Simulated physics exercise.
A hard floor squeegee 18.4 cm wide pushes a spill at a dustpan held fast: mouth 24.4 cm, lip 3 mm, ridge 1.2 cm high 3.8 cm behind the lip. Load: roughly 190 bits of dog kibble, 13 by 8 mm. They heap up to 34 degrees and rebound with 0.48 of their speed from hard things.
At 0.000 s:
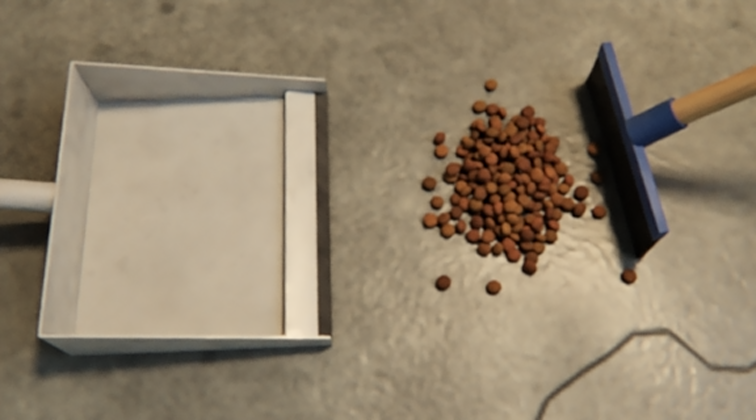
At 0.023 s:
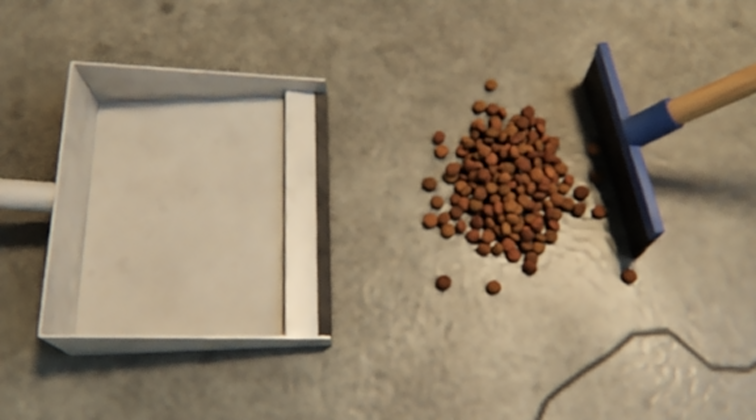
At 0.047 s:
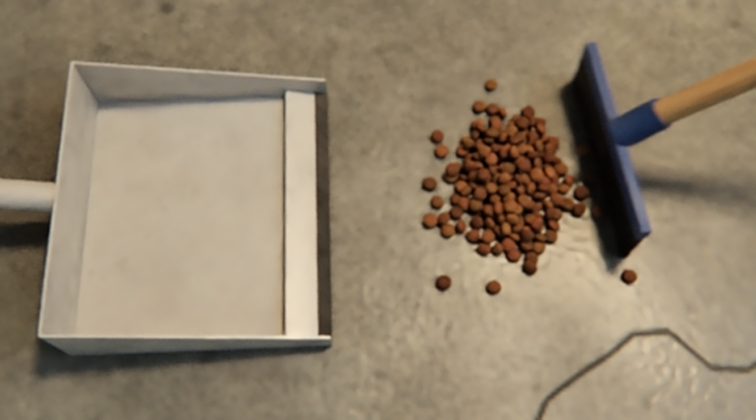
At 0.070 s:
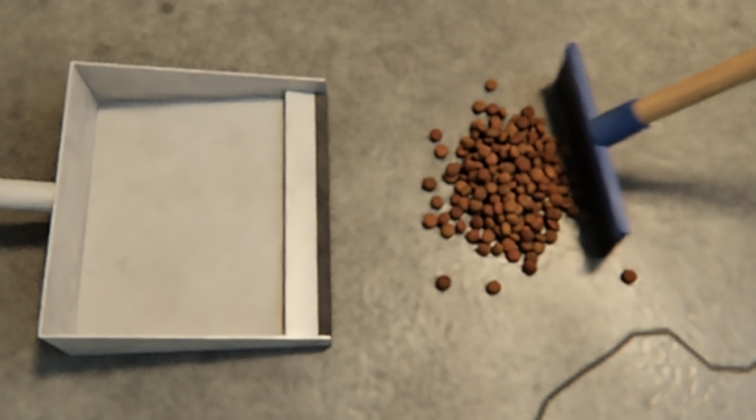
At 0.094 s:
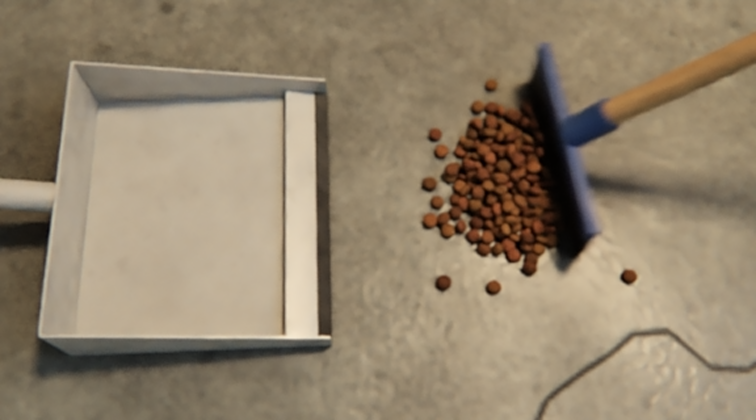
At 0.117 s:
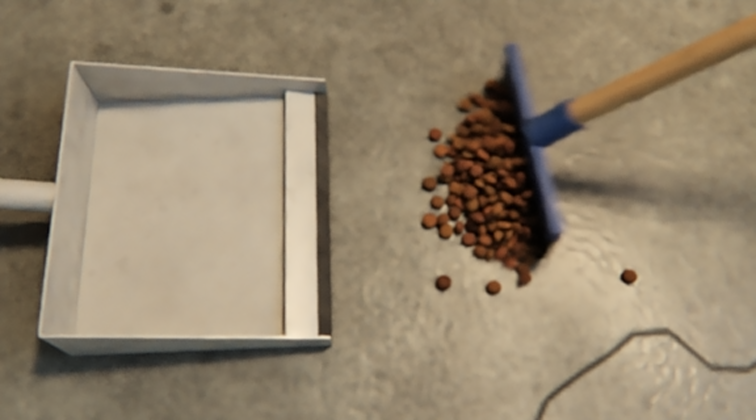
A white dustpan resting on a grey floor while a blue squeegee slides left, pushing into a pile of brown kibble.
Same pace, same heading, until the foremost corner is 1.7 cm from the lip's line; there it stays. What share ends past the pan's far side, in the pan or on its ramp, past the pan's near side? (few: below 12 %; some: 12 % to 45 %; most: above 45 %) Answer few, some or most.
Far side few, pan most, near side few.
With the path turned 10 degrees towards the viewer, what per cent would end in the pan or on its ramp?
It would be near 65 per cent.
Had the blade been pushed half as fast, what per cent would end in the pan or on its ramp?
In that case some 40 per cent.
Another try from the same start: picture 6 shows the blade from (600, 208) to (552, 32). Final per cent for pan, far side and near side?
Pan 10, far 15, near 0.
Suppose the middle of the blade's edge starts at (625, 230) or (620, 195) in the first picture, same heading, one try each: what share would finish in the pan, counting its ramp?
Some 55 and 65 per cent.
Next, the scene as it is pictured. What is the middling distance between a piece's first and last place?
Some 20 cm.
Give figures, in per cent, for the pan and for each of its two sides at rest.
Far side 5; pan 55; near side 5.
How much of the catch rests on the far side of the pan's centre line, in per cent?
Roughly 60 per cent.
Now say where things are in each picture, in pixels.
Blade from (658, 233) to (604, 53), moved 0.0 cm, 0 of the pieces shifted so far; middle of the pieces at (516, 178); pan at (186, 217), in the first picture.
Blade from (654, 233) to (601, 53), moved 0.3 cm, 0 of the pieces shifted so far; middle of the pieces at (516, 178), in the second picture.
Blade from (641, 233) to (589, 53), moved 1.4 cm, 2 of the pieces shifted so far; middle of the pieces at (516, 178), in the third picture.
Blade from (621, 233) to (570, 53), moved 3.1 cm, 5 of the pieces shifted so far; middle of the pieces at (507, 187), in the fourth picture.
Blade from (590, 234) to (543, 53), moved 5.6 cm, 78 of the pieces shifted so far; middle of the pieces at (510, 178), in the fifth picture.
Blade from (555, 234) to (511, 54), moved 8.5 cm, 178 of the pieces shifted so far; middle of the pieces at (490, 178); pan at (186, 217). The blade's pace is about 1.27 m/s, in the sixth picture.
After 0.19 s, middle of the blade 9 cm from the lip; 0 % over the lip, far side 5 %, near side 0 %.
Then, at 0.24 s, middle of the blade 4 cm from the lip; 10 % over the lip, far side 5 %, near side 0 %.
After 0.44 s, middle of the blade 3 cm from the lip; 55 % over the lip, far side 5 %, near side 5 %.
By 1.2 s all is still; far side 5 %, pan 55 %, near side 5 %, in front of the lip or behind the blade 35 %.
